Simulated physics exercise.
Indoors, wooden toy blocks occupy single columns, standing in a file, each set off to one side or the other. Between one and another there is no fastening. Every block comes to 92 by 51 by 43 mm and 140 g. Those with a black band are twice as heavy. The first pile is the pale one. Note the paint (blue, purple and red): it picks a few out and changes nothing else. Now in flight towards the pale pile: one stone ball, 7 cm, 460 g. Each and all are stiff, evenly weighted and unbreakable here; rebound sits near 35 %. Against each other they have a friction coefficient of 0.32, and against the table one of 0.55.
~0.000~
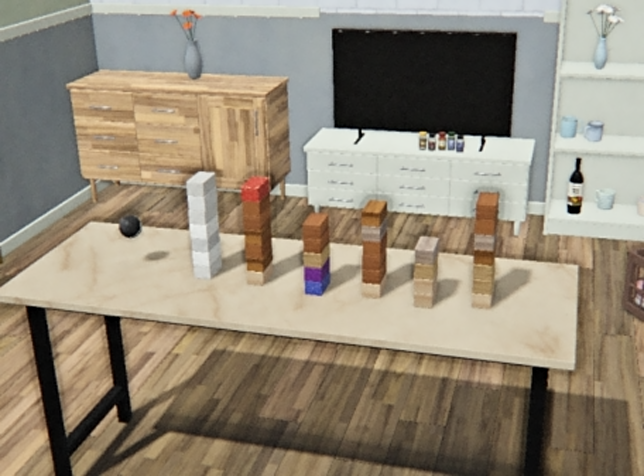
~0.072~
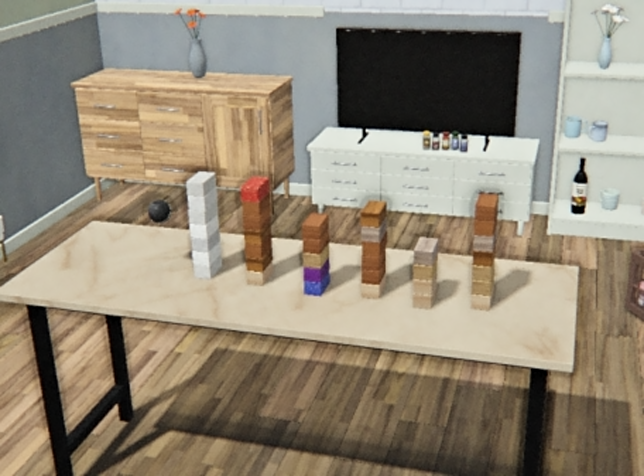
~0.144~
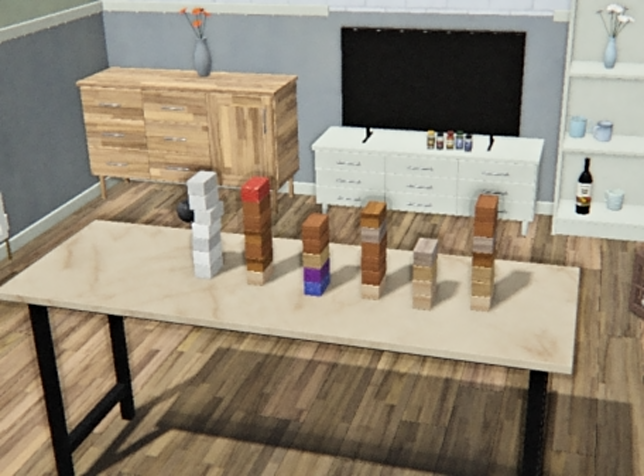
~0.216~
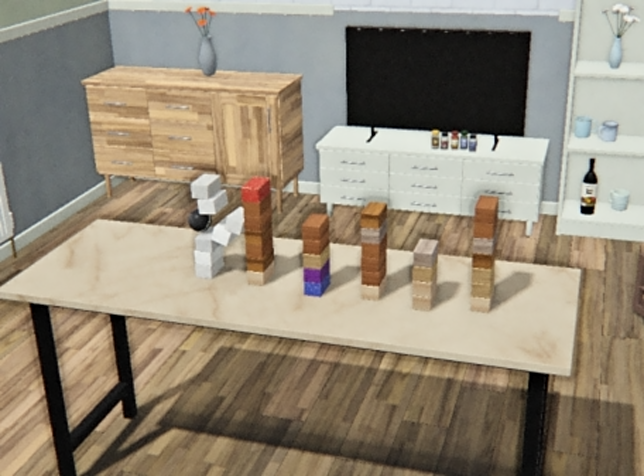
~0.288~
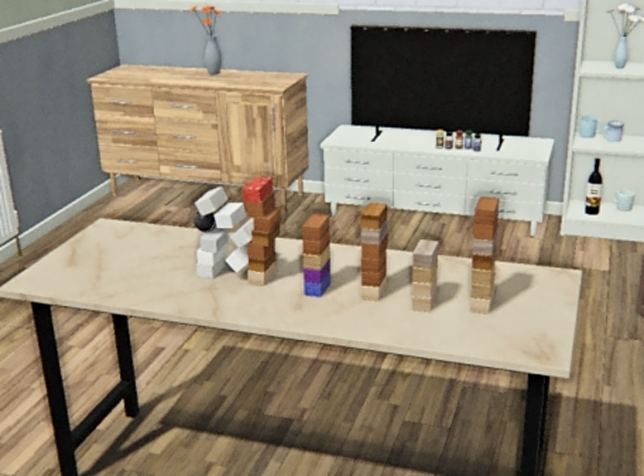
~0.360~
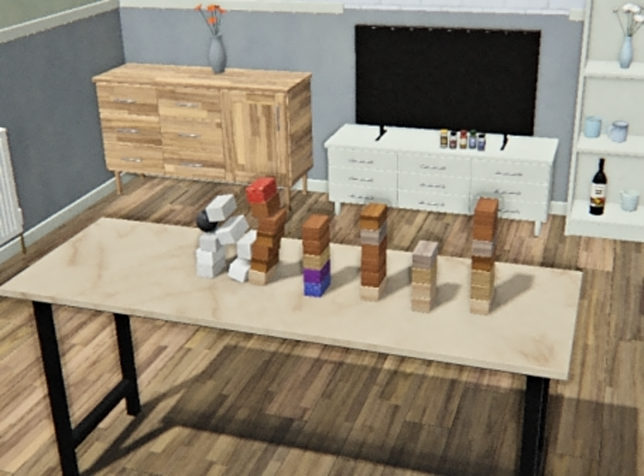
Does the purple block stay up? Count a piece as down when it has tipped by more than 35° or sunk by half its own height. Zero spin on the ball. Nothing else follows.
No.
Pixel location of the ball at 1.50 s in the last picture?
Look close to (278, 238).
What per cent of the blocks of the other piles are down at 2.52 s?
It's 85 percent at that point.
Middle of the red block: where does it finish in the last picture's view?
Look near (271, 256) in the final frame.
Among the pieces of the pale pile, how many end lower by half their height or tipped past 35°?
That makes 5 in all.
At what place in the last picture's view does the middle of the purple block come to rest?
Look near (338, 286) in the last frame.
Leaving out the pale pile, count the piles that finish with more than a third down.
Tally: 5.
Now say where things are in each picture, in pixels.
In the first picture (pixels give the middle of a visible side; the camera moves round a little), ball (130, 227) 18 cm from contact, 1.8 m/s; purple block (313, 275); blue block (313, 289); red block (250, 195); none of the others has stirred.
The second picture shows ball (160, 212) 8 cm from contact, 1.5 m/s; purple block (312, 275).
The third picture shows ball (189, 211) after contact, 0.6 m/s; purple block (312, 276).
The fourth picture shows ball (200, 220) after contact, 0.8 m/s; purple block (312, 276); none of the others has stirred.
The fifth picture shows ball (206, 221) after contact, 0.1 m/s; purple block (312, 276); red block (251, 195) 4° from how it stood; steepest lean 4°, the block at (255, 210); movement in 5 of them.
The sixth picture shows ball (208, 221) after contact, 0.1 m/s; purple block (312, 277); red block (255, 196) 7° from how it stood; blue block (312, 290); movement in 7 of them.
After 0.64 s, 4 of the pale pile down; 6 of the 29 other blocks down; purple block 15 mm from its place; red block on its side.
After 1.50 s, 5 of the pale pile down; 15 of the 29 other blocks down; purple block on its side; red block on its side.
After 2.52 s, 5 of the pale pile down; 25 of the 29 other blocks down; purple block on its side; red block on its side.
In the end (2.9 s), 5 of the pale pile down; 25 of the 29 other blocks down; purple block on its side; red block on its side; blue block unmoved. From the last view, middles, purple block near (338, 286), red block near (271, 256).
